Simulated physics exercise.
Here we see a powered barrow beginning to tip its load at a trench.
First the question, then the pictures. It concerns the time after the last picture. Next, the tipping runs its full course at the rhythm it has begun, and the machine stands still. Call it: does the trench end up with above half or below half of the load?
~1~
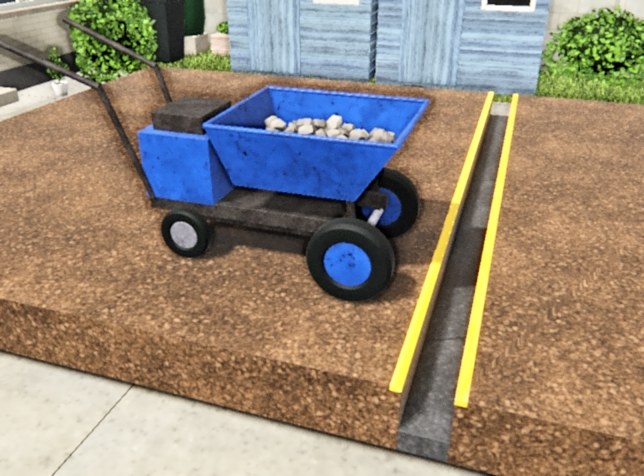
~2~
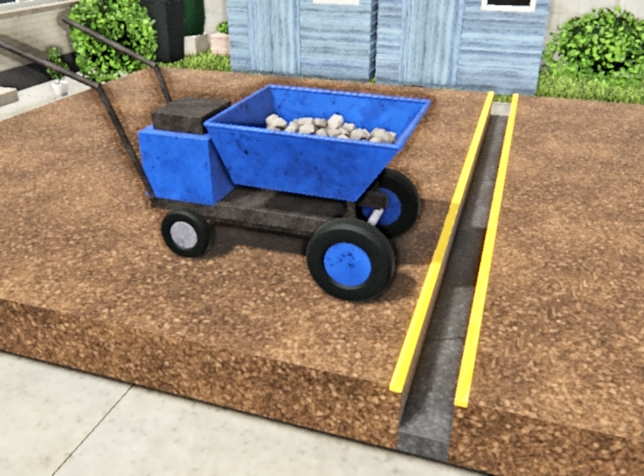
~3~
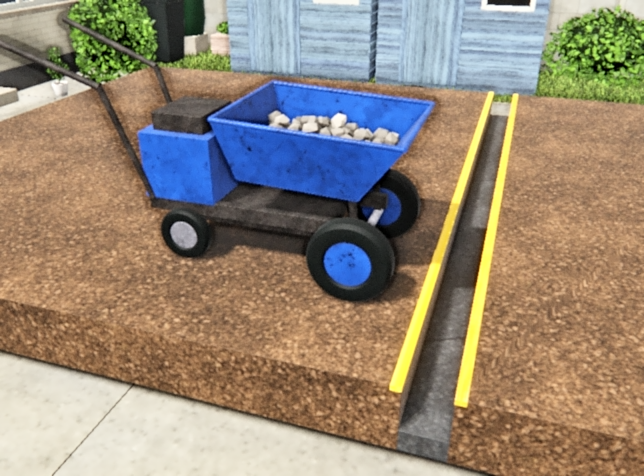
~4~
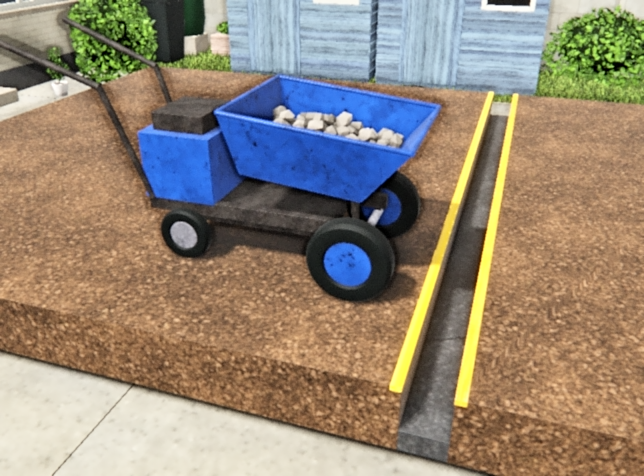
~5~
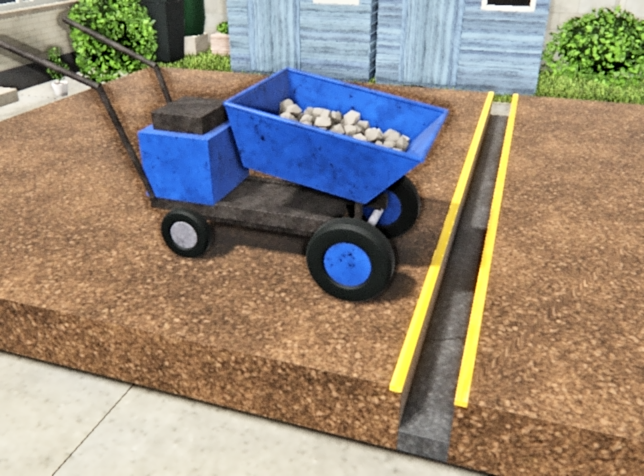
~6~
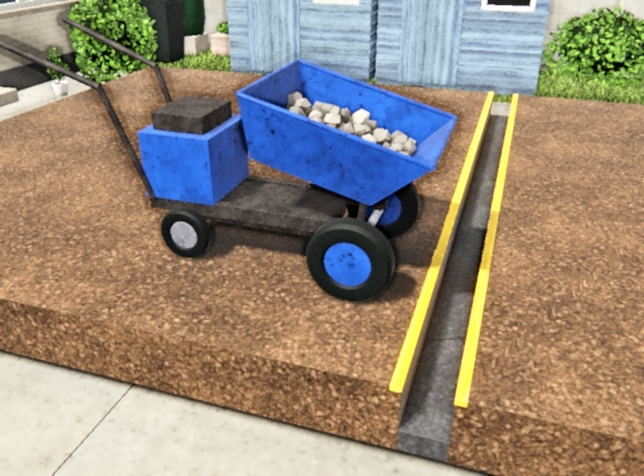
It ends up with below half.
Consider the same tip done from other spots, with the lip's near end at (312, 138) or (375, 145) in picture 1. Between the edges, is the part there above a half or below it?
In turn: Above a half; under half.
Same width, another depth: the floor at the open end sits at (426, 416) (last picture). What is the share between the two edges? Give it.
It would be close to 0 percent.
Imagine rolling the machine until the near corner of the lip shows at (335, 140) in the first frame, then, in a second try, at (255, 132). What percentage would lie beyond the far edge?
I'd put it at around 20 percent the first time and 0 percent the second.
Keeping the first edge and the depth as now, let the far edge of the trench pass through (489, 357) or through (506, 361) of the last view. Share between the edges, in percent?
For the first it's 10 per cent, for the second 50 per cent.
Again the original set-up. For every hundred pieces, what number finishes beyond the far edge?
Roughly 85 in a hundred.
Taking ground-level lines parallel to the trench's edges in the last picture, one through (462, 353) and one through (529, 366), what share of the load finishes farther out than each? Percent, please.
About 80 percent, then about 50 percent.
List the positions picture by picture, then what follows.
In the first picture, lip of the skip near (398, 147), level; top of the load near (318, 142), broken stones; first edge of the trench near (410, 342); far edge near (470, 354), the trench under half as wide as the skip, and about as deep as wide.
In the second picture, lip of the skip near (399, 148), level; top of the load near (319, 141).
In the third picture, lip of the skip near (404, 150), tipped barely; top of the load near (308, 139).
In the fourth picture, lip of the skip near (412, 154), tipped a little; top of the load near (297, 137).
In the fifth picture, lip of the skip near (421, 160), tipped a little; top of the load near (303, 132).
In the sixth picture, lip of the skip near (432, 168), tipped clearly; top of the load near (303, 122); first edge of the trench near (410, 342); far edge near (470, 354).
Shortly afterwards, skip tipped steeply; the whole lot in the skip.
Next, skip tipped right over; all but a few in the skip; a little beyond it; only a few falling.
Some moments later, skip tipped right over; near a quarter in the skip; the bulk beyond it.
In the end, skip tipped right over; near a quarter in the skip; only a few in or heaped over the trench; the bulk beyond it.
